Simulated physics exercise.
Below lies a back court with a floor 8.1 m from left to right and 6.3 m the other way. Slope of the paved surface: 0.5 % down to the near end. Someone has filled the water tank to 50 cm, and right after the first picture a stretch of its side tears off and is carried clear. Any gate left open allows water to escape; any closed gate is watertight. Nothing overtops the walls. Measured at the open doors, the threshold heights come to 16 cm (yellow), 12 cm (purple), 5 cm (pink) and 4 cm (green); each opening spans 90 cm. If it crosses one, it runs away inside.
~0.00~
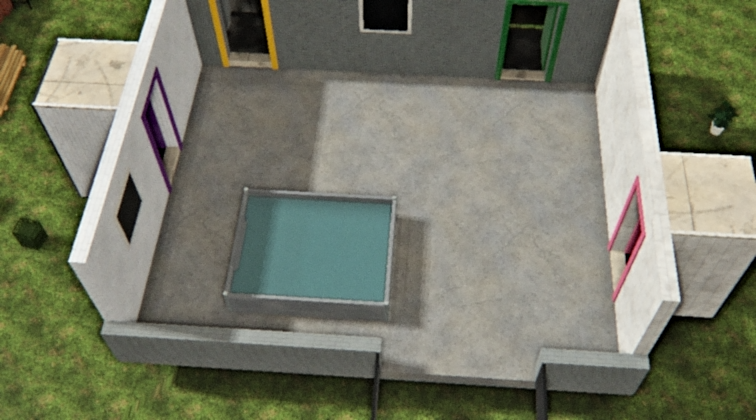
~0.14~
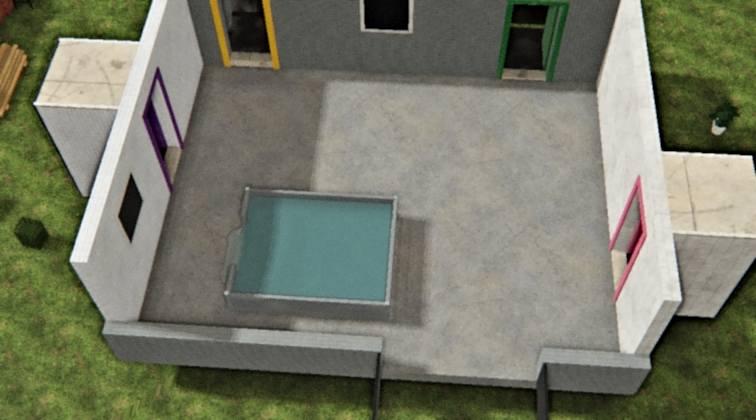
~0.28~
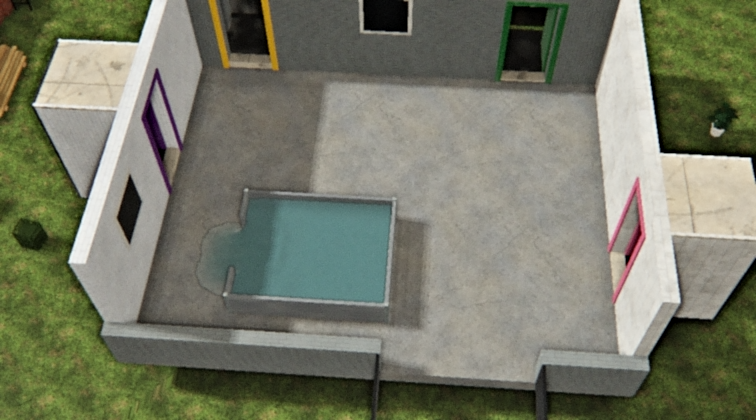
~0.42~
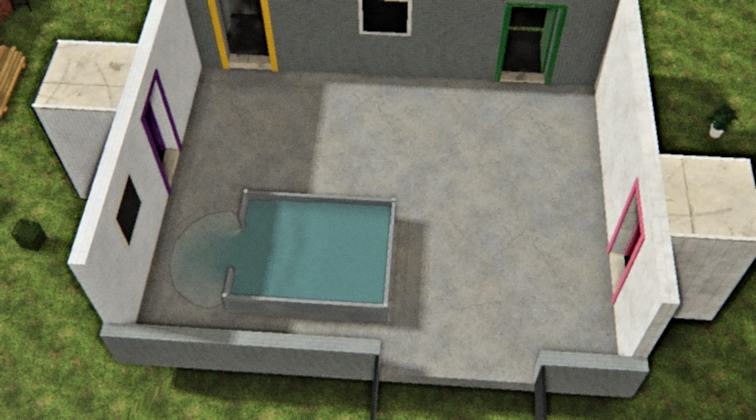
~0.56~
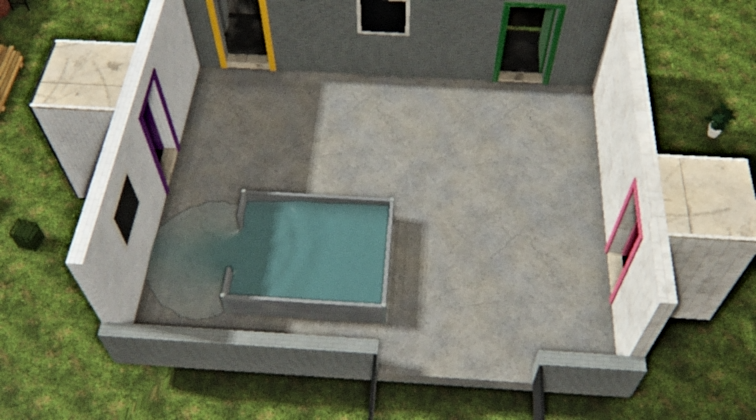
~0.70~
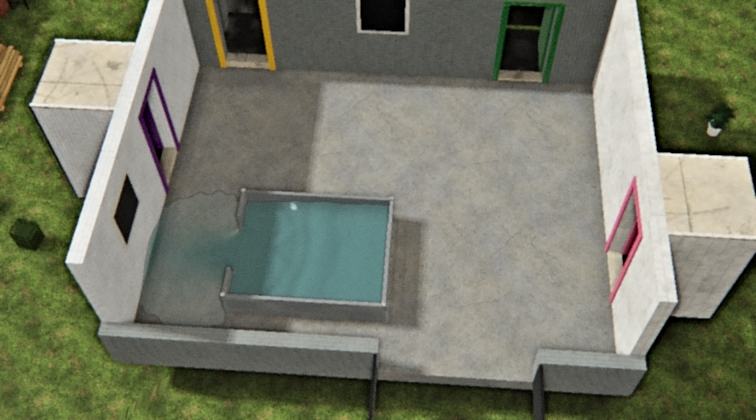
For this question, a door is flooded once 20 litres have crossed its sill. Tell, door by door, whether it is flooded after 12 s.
Yellow door: Fails to top it; purple door: Fails to top it; pink door: Fails to top it; green door: Fails to top it.
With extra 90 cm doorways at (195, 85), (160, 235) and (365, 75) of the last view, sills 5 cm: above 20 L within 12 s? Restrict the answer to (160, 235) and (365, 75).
Door 1: Limit broken; door 2: Limit not reached.
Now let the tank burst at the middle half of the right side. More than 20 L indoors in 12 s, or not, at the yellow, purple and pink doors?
Then: Yellow below, purple below, pink above.
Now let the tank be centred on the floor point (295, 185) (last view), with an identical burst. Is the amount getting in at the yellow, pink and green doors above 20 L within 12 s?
Lab note: Yellow door limit not exceeded; pink door limit not exceeded; green door limit not exceeded.
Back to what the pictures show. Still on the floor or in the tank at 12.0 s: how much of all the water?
Remaining: Roughly 92 %.
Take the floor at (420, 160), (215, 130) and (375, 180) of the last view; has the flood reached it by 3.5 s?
First spot not yet wet, second submerged, third not yet wet.
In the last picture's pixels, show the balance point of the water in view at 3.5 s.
The water is centred near (268, 253).
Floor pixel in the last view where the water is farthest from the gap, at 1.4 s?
That's around (177, 154) in the last picture.
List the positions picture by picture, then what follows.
In the first frame, still water, 50 cm deep, in the water tank at (313, 247).
In the second frame, the front is at a hidden place, 0.6 m from the gap at (243, 253); 0.2 m2 of floor is under water; 50 cm left at the back of the water tank.
In the third frame, water pours out at (242, 255) and has run 0.8 m, to (213, 233); typically 8 cm deep outside, 50 cm at the water tank's back.
In the fourth frame, water pours out at (241, 255) and has run 1.2 m, to (181, 241); typically 6 cm deep outside, 50 cm at the water tank's back.
In the fifth frame, water pours out at (239, 255) and has run 1.6 m, to (158, 233); typically 5 cm deep outside, 50 cm at the water tank's back.
In the sixth frame, the front is at (141, 297), 1.8 m from the gap at (239, 253); 3.0 m2 of floor is under water; 50 cm left at the back of the water tank.
After 1.4 s water covers 10 % of the floor and is deepest (34 cm) near (163, 250); yellow door not reached, purple door 8 cm at the sill, 0 L in, pink door not reached, green door not reached.
After 2.2 s water covers 15 % of the floor and is deepest (35 cm) near (130, 342); yellow door not reached, purple door 11 cm at the sill, 0 L in, pink door not reached, green door not reached.
After 3.5 s water covers 30 % of the floor and is deepest (29 cm) near (130, 342); yellow door 15 cm at the sill, 0 L in, purple door 10 cm at the sill, 1 L in, pink door not reached, green door not reached.
After 7.0 s water covers 65 % of the floor and is deepest (19 cm) near (132, 332); yellow door 12 cm at the sill, 0 L in, purple door 7 cm at the sill, 1 L in, pink door 6 cm at the sill, 0 L in, green door 2 cm at the sill, 0 L in.
After 12.0 s water covers 95 % of the floor and is deepest (11 cm) near (130, 342); yellow door 6 cm at the sill, 0 L in, purple door 4 cm at the sill, 1 L in, pink door 4 cm at the sill, 1 L in, green door 2 cm at the sill, 0 L in.
